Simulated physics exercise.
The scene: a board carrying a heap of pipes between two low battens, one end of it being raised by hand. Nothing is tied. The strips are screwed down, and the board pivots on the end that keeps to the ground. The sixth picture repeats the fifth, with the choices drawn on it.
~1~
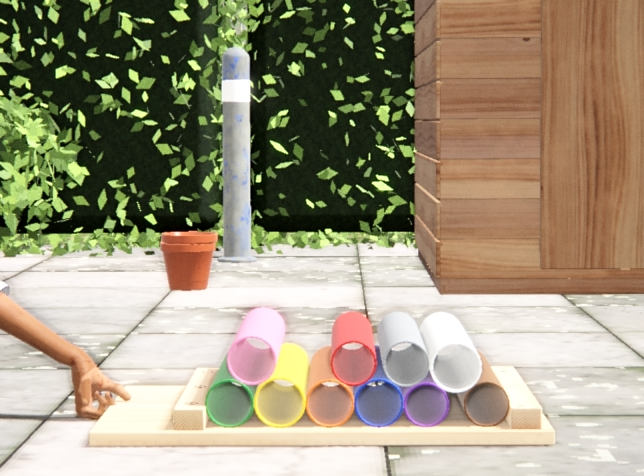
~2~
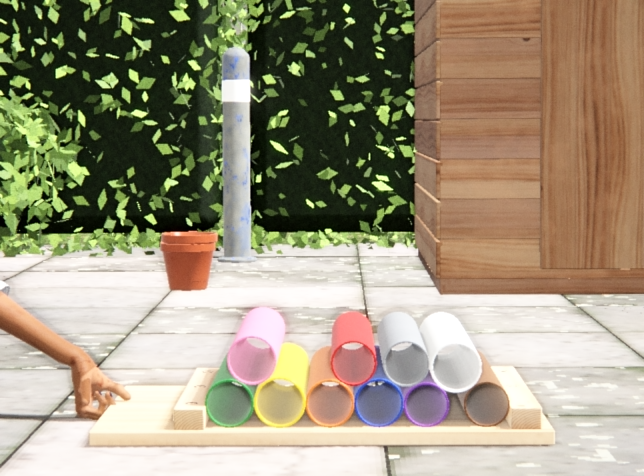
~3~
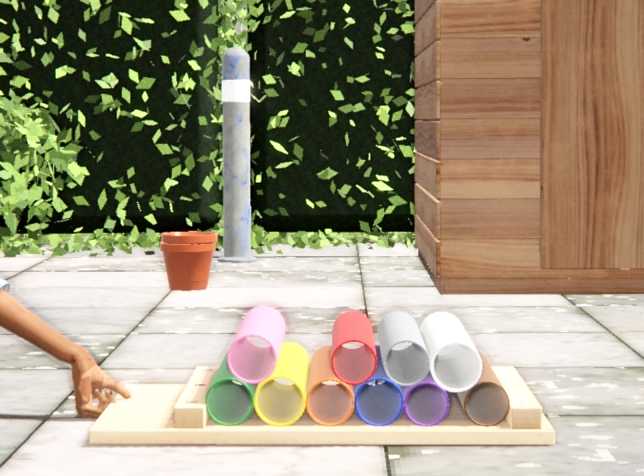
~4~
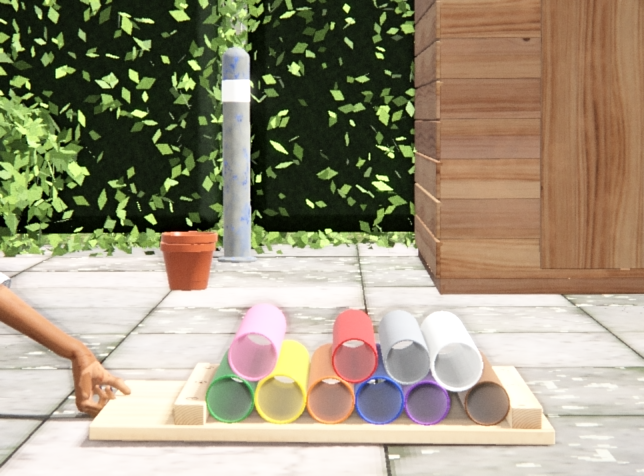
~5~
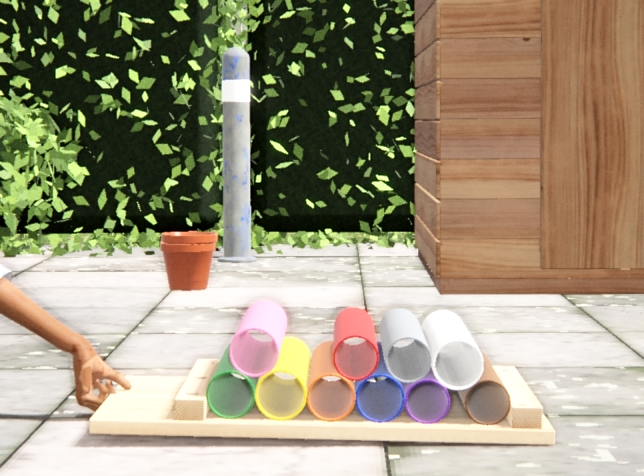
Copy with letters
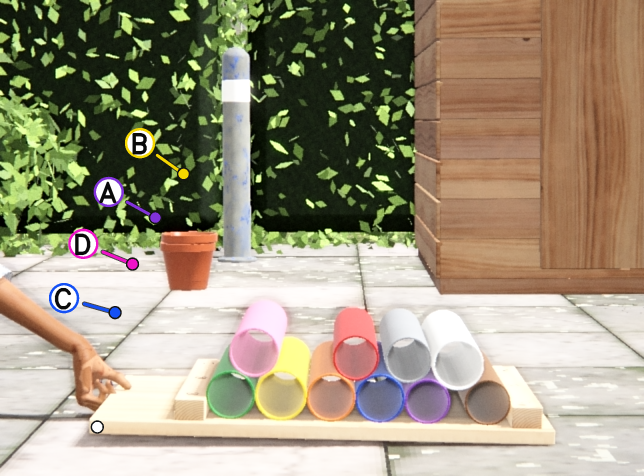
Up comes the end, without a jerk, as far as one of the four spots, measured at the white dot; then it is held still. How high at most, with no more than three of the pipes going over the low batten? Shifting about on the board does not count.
A is the limit.
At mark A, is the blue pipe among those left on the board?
Yes, with A.
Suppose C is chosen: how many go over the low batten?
At C the number is one.
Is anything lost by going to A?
At A: Yes.
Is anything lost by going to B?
At B: Yes.
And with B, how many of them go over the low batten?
At B the number is four.
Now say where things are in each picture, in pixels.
The first frame shows orange pipe (330, 404); blue pipe (379, 403); purple pipe (426, 405).
The second frame shows purple pipe (426, 405); brown pipe (487, 404).
The third frame shows board (323, 402); green pipe (229, 402); pink pipe (253, 359); grey pipe (406, 363).
The fourth frame shows board (323, 400); green pipe (230, 399); yellow pipe (280, 398).
The fifth frame shows board (323, 397); green pipe (230, 395); yellow pipe (281, 395).
On the marked copy, A at (155, 218); B at (184, 174); C at (115, 313); D at (132, 264); the white dot at (97, 427).
Following A. Soon after the start, board at 17°.
Later, board at 29°.
In the end, board at 29°, two over the low batten (white, grey).
As for the rest, B four over the low batten (red, white, pink, grey); C one over the low batten (white); D one over the low batten (white).
